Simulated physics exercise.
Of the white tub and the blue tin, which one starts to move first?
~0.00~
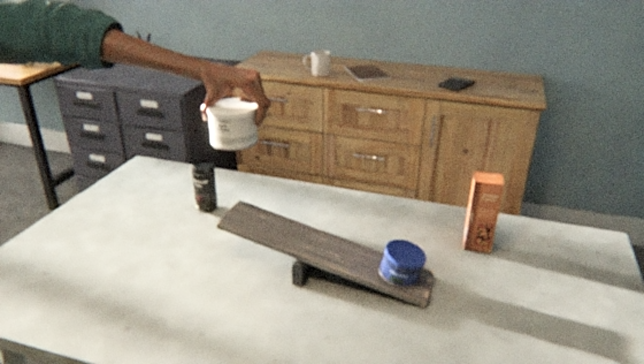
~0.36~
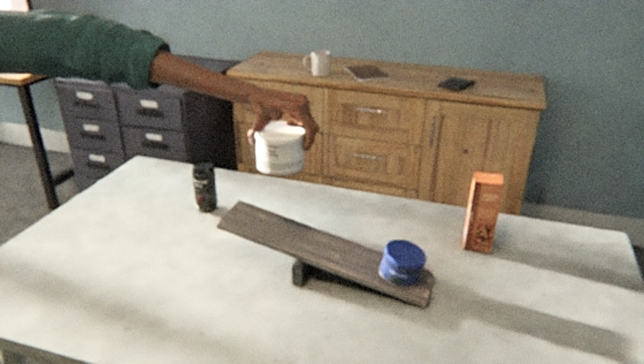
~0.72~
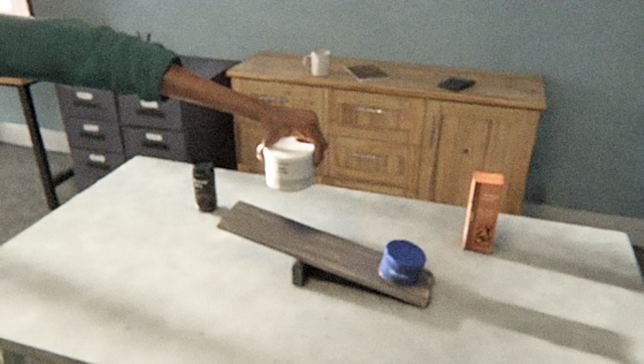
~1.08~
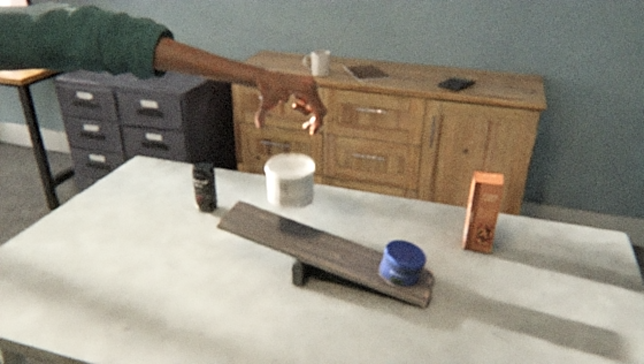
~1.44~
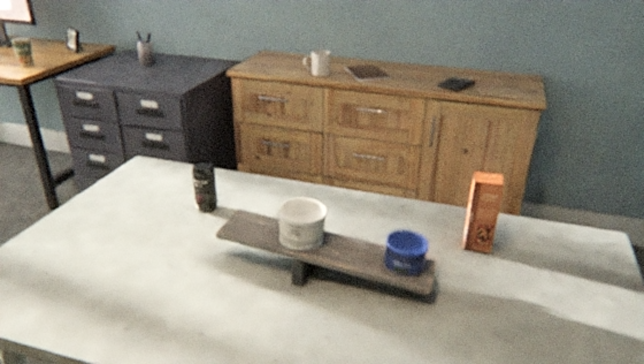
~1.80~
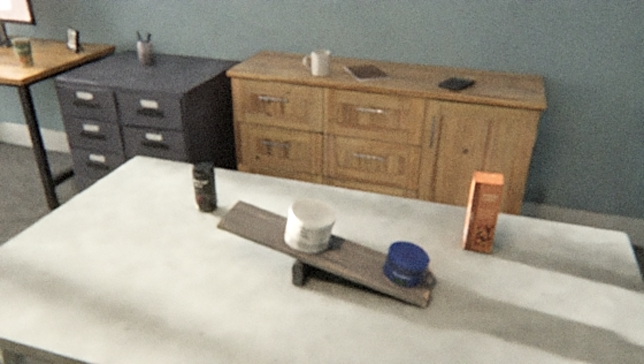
The white tub moves first, carried over by the hand. The blue tin stays still on the plank until the tub has been let go and comes down on it.
